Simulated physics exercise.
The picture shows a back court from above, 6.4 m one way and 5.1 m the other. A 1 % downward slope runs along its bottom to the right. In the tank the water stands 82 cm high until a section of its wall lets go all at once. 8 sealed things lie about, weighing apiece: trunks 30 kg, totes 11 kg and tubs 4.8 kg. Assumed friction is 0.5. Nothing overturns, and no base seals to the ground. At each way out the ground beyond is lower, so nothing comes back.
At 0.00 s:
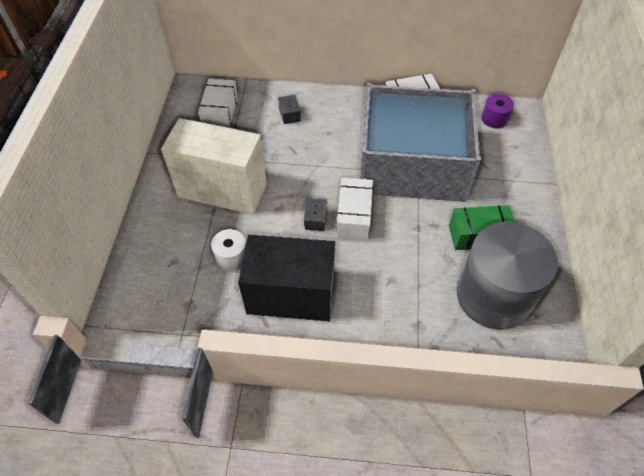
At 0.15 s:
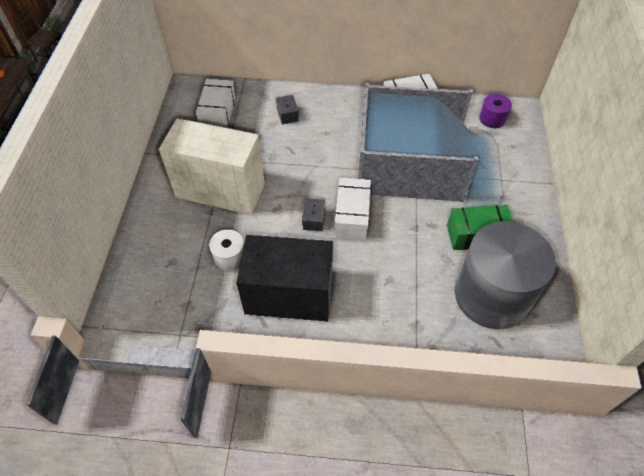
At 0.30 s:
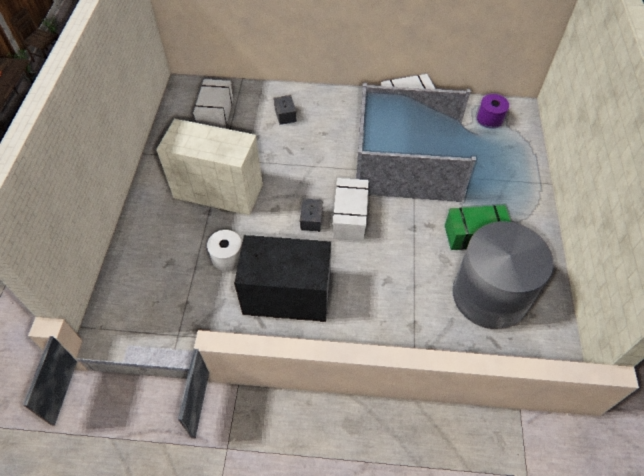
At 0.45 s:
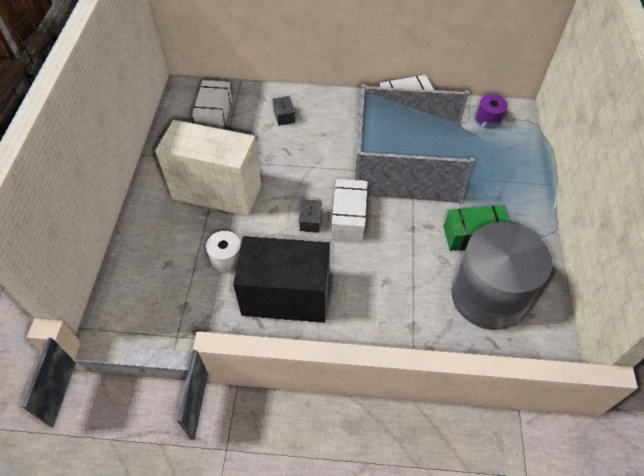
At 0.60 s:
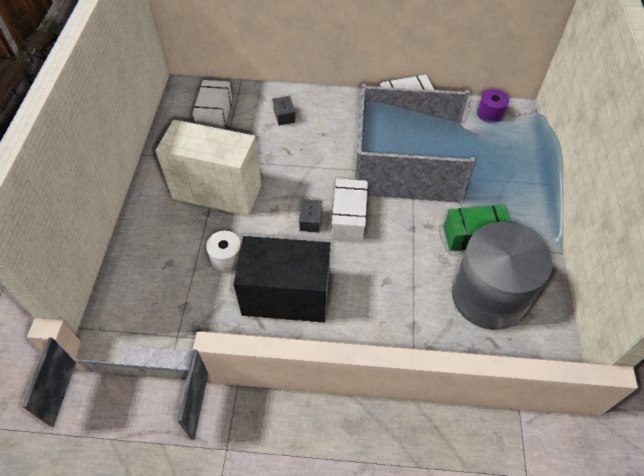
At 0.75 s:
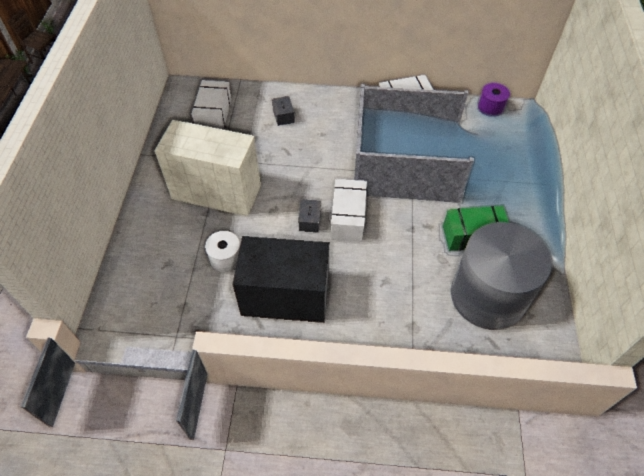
A large grey tank of blue water stands at the back of a walled court seen from above, the view barely shifting. A purple tub sits to its right, with a green trunk and grey cylinder below, and black, cream, white and dark boxes to the left. The tank's right side opens, water spreads across the floor to the right wall, and the purple tub slides slightly backward.
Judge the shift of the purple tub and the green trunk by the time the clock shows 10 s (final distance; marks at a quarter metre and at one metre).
Result: Purple tub: Is displaced far, green trunk: Budges somewhat.
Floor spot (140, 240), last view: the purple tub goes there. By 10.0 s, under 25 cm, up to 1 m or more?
From that spot, it is pushed far off.
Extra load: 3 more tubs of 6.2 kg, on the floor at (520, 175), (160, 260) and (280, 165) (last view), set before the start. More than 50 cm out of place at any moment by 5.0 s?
In the order listed: Across the line; behind the line; behind the line.
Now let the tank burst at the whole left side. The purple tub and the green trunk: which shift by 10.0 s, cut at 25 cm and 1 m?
In that case the purple tub ends far away, the green trunk barely shifts.
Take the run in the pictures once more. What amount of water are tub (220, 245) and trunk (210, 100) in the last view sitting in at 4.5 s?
Roughly 2 and 6 cm.
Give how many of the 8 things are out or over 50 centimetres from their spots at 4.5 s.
Result: 3.
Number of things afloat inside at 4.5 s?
The number is 1.
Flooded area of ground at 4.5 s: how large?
Near 26 m2 in all.
After 2.0 s the purple tub is near (455, 107), 0.7 m from its start, afloat; the green trunk is near (477, 220), 0.0 m from its start, aground; 0 of 8 are out; 1 afloat.
After 4.5 s the purple tub is near (268, 78), 3.7 m from its start, afloat; the green trunk is near (453, 209), 0.4 m from its start, aground; 0 of 8 are out; 1 afloat.
After 7.0 s the purple tub is near (215, 70), 4.6 m from its start, afloat; the green trunk is near (453, 209), 0.4 m from its start, aground; 0 of 8 are out; 2 afloat.
After 10.0 s the purple tub is near (249, 76), 4.0 m from its start, afloat; the green trunk is near (453, 209), 0.4 m from its start, aground; 0 of 8 are out; 2 afloat.
